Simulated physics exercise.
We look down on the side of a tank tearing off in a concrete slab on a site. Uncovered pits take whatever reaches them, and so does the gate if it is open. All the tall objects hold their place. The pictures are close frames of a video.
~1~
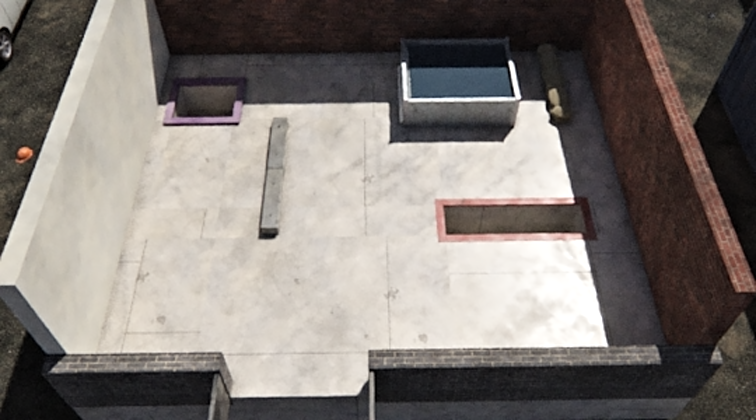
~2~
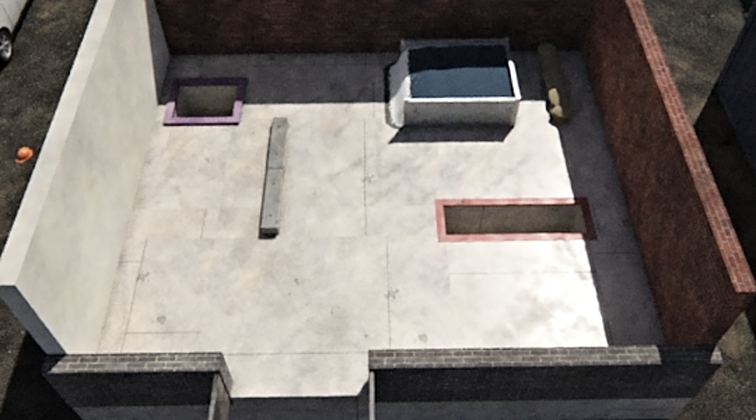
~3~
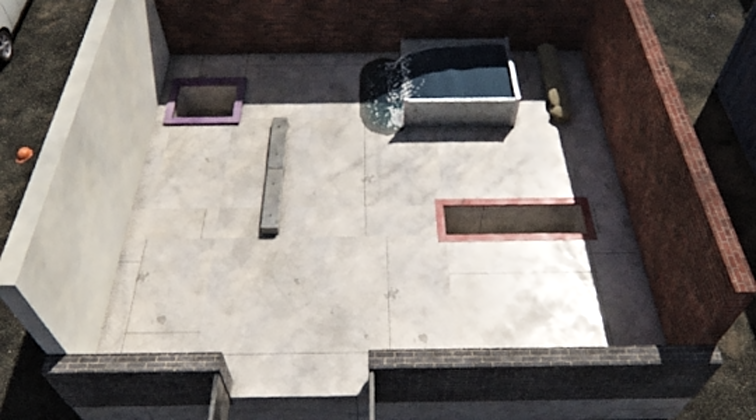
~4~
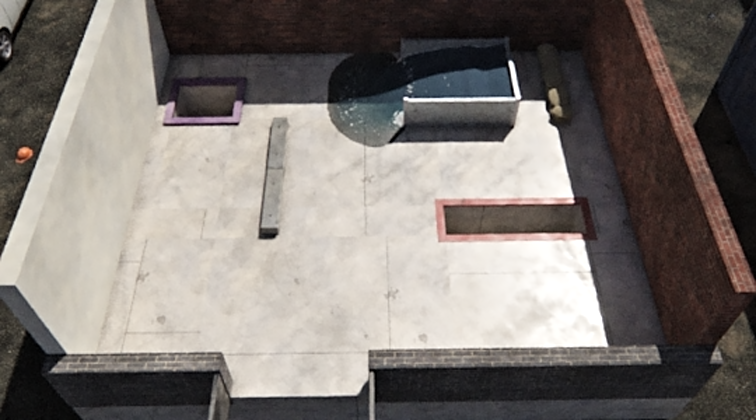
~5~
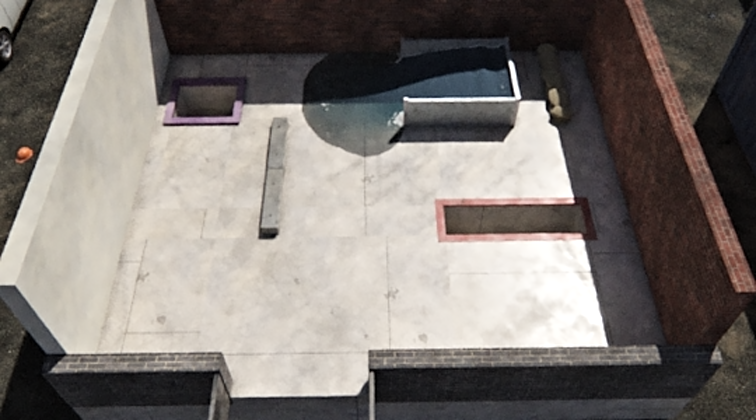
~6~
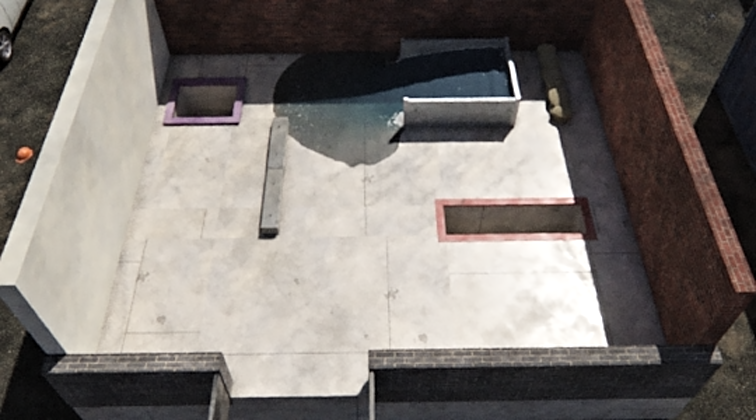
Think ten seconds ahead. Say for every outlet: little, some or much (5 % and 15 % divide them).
The gate takes between 5 and 15 %; the red pit takes not even 5 %; the purple pit takes above 15 %.
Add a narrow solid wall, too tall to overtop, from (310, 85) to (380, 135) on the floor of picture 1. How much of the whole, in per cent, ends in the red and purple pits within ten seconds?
Per cent: Red 8, purple 20.
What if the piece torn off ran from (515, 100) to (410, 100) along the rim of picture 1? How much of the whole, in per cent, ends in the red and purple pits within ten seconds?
Roughly, in per cent: Red 60, purple 0.
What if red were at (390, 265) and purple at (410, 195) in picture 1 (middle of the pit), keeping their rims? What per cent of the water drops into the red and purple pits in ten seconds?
Per cent: Red 12, purple 0.
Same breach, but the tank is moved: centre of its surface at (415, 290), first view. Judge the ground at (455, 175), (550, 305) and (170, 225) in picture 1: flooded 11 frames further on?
In that order: Dry, dry, covered.
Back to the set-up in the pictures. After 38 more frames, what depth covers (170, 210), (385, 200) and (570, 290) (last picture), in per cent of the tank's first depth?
In turn 4, 2 and 0 in a hundred.
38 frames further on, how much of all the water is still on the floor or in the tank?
About 64 per cent.
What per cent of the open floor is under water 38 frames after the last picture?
Some 50 per cent.
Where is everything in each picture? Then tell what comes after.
The first frame shows still water in the open tank at (458, 72).
In the second frame, the front is at (394, 66), out from the gap at (405, 87).
In the third frame, the front is at (380, 62), out from the gap at (405, 89).
In the fourth frame, the front is at (342, 67), out from the gap at (405, 90).
In the fifth frame, water pours out at (405, 90) and has run to (309, 113).
In the sixth frame, the front is at (283, 81), out from the gap at (405, 90).
A moment on, water covers 20 % of the floor; the gate 0 %, the red pit 0 %, the purple pit 3 %.
Next, water covers 25 % of the floor; the gate 0 %, the red pit 0 %, the purple pit 9 %.
Then, water covers 35 % of the floor; the gate 0 %, the red pit 0 %, the purple pit 21 %.
Later, water covers 50 % of the floor; the gate 5 %, the red pit 0 %, the purple pit 31 %.
In the end, water covers 60 % of the floor; the gate 10 %, the red pit 1 %, the purple pit 32 %.
